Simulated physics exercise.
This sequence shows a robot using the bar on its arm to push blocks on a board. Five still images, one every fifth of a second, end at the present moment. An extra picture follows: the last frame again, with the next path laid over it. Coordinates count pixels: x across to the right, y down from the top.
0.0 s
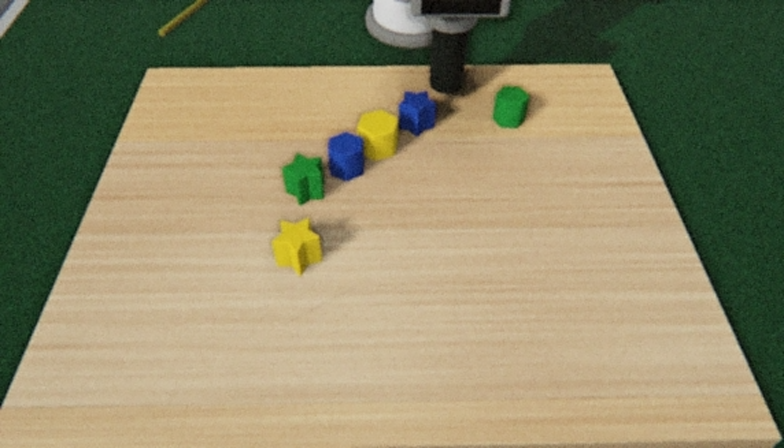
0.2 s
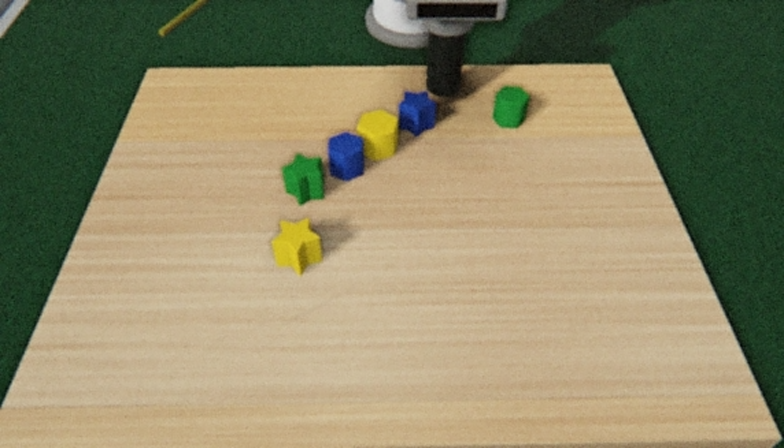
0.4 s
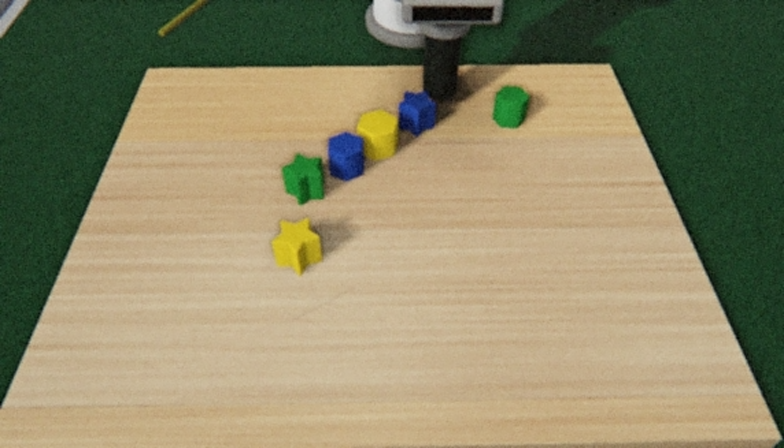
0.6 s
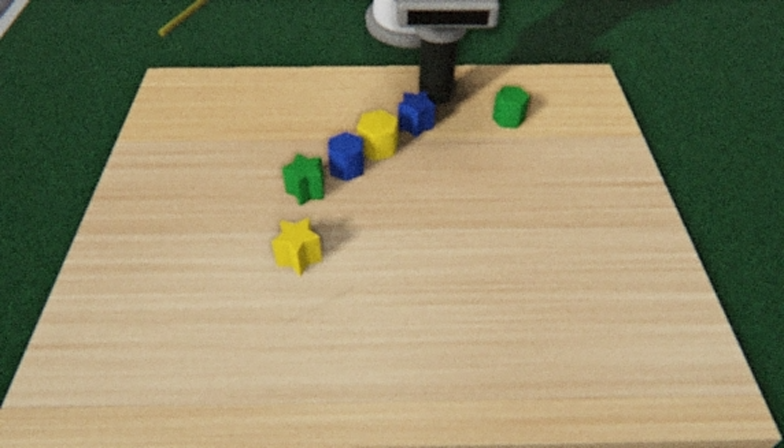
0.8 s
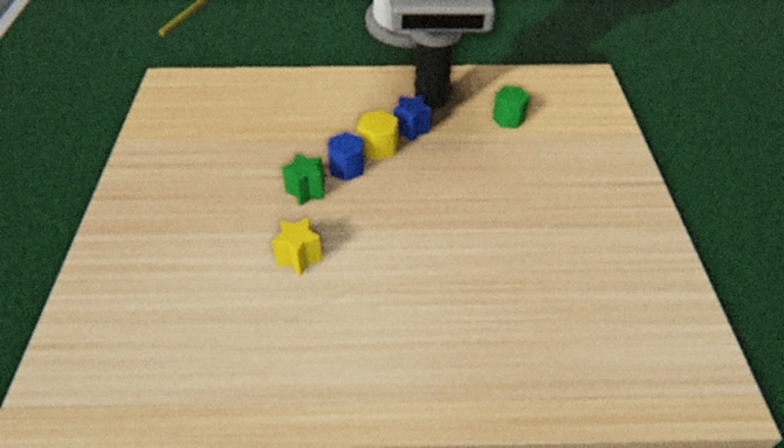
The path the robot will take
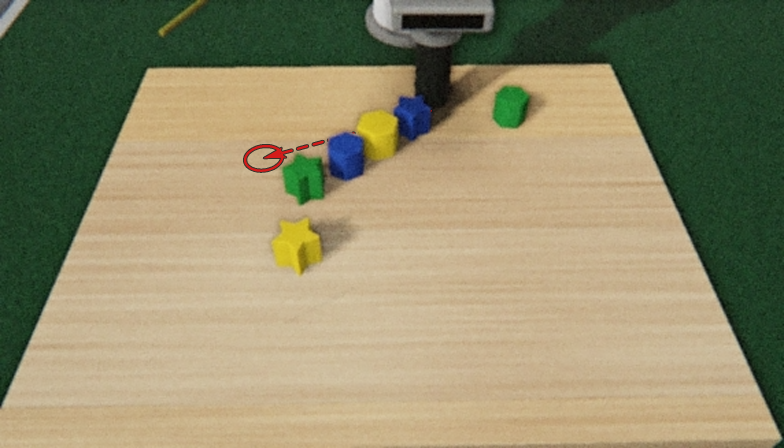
On a wooden board, a robot arm's black bar nudges the blue star slightly left.
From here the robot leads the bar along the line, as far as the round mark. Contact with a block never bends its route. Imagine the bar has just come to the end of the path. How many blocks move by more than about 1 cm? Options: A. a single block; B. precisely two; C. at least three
C
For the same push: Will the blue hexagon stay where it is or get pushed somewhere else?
It is shifted.
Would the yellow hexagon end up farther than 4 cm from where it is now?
Answer: No.
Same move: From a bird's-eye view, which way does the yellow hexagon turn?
Clockwise.
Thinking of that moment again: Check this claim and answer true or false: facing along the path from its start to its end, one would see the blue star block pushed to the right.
That claim is false.
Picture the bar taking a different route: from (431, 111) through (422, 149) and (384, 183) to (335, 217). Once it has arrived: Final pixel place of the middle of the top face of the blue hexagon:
Its top face will be centred at roughly (307, 147).
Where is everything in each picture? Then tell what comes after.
The first picture shows bar's lower end at (446, 85); green star block at (303, 166); blue hexagon at (345, 143); yellow hexagon at (378, 122); blue star block at (417, 100).
The second picture shows bar at (443, 88); blocks still.
The third picture shows bar at (439, 91); blocks still.
The fourth picture shows bar at (436, 94); blocks still.
The fifth picture shows bar at (431, 98); green star block at (303, 166); blue hexagon at (345, 143); yellow hexagon at (378, 122); blue star block at (412, 104).
Drawn move, in a line from (431, 111) to (264, 158).
What follows on the original path. One third of the way, bar at (377, 114); blue hexagon at (334, 150), turned 25° clockwise; yellow hexagon at (371, 141), turned 25° clockwise; blue star block at (392, 120), turned 95° anticlockwise.
Two thirds of the way, bar at (320, 129); blue hexagon at (334, 150), turned 30° clockwise; yellow hexagon at (372, 143), turned 30° clockwise; blue star block at (390, 120), turned 105° anticlockwise.
At the end, bar at (261, 145); green star block still; blue hexagon at (334, 150), turned 30° clockwise; yellow hexagon at (372, 143), turned 30° clockwise; blue star block at (390, 120), turned 105° anticlockwise.
